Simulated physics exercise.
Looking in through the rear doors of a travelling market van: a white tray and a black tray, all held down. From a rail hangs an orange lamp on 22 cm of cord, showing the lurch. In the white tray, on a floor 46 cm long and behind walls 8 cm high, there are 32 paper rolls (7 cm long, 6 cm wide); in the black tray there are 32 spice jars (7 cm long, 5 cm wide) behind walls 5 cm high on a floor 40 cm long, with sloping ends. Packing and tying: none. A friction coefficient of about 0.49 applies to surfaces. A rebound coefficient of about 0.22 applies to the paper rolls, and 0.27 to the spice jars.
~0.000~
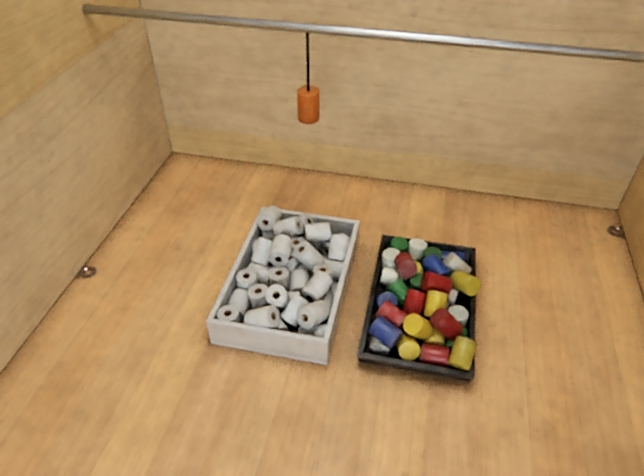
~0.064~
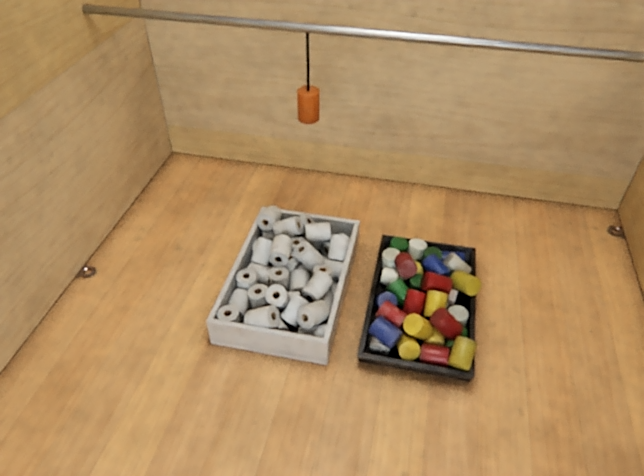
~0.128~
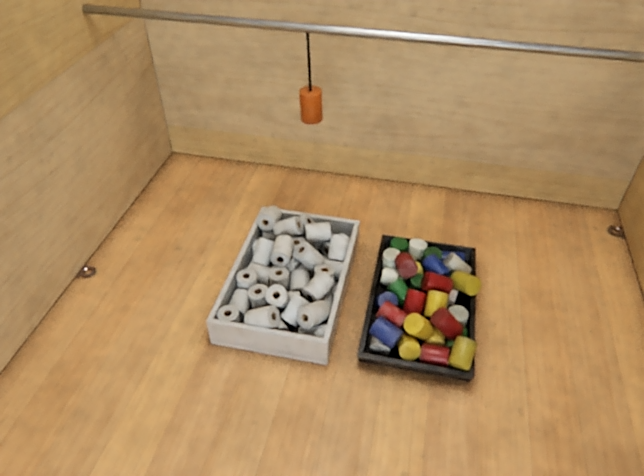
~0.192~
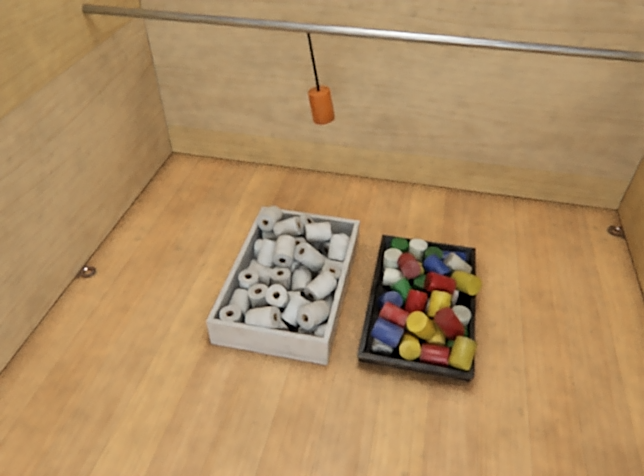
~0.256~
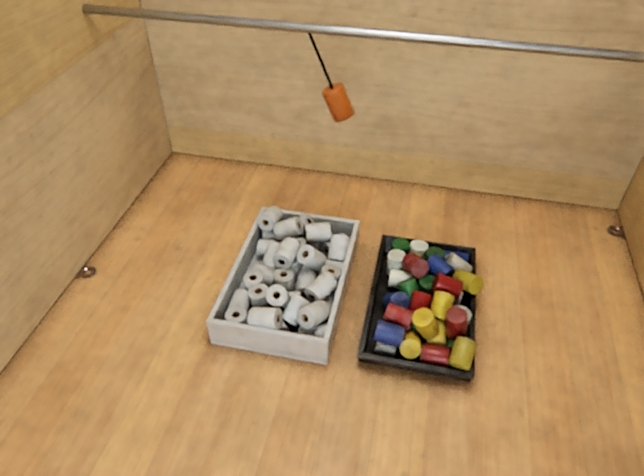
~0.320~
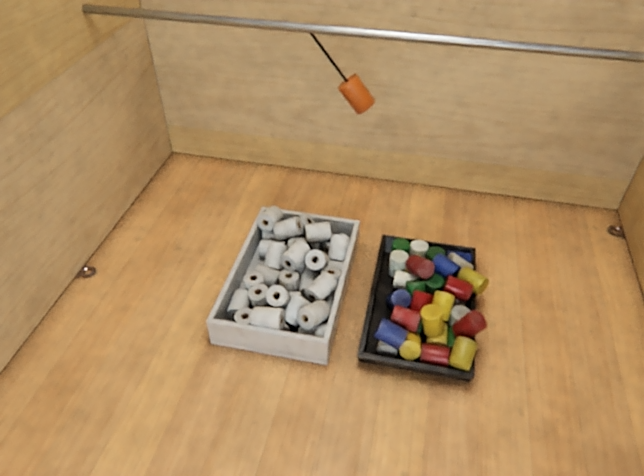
We see a white tray of paper rolls beside a black tray of colourful spice jars on a wooden floor; the hanging orange lamp swings steadily out to the right while the rolls and jars shift slightly within their trays.
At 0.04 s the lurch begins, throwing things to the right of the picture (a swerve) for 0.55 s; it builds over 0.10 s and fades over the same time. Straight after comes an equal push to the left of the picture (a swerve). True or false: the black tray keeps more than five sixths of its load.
False.
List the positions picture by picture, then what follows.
In the first frame (we follow the rim corner now nearest the camera), black tray at (472, 372); white tray at (326, 339); lamp swung 0°; nothing out yet.
The second frame shows black tray at (472, 372); lamp swung 0°.
The third frame shows black tray at (472, 372); lamp swung 2°.
The fourth frame shows black tray at (472, 372); lamp swung 10°.
The fifth frame shows black tray at (472, 372); lamp swung 23°.
The sixth frame shows black tray at (472, 372); white tray at (326, 339); lamp swung 39°; nothing out yet.
After 0.55 s, 0 of 32 out of the white tray and 5 of 32 out of the black tray.
After 0.83 s, 0 of 32 out of the white tray and 6 of 32 out of the black tray.
After 1.23 s, 0 of 32 out of the white tray and 8 of 32 out of the black tray.
When it is over (at 1.74 s), 0 of 32 out of the white tray and 8 of 32 out of the black tray. Asked share, 8 of 32, 25 per cent.
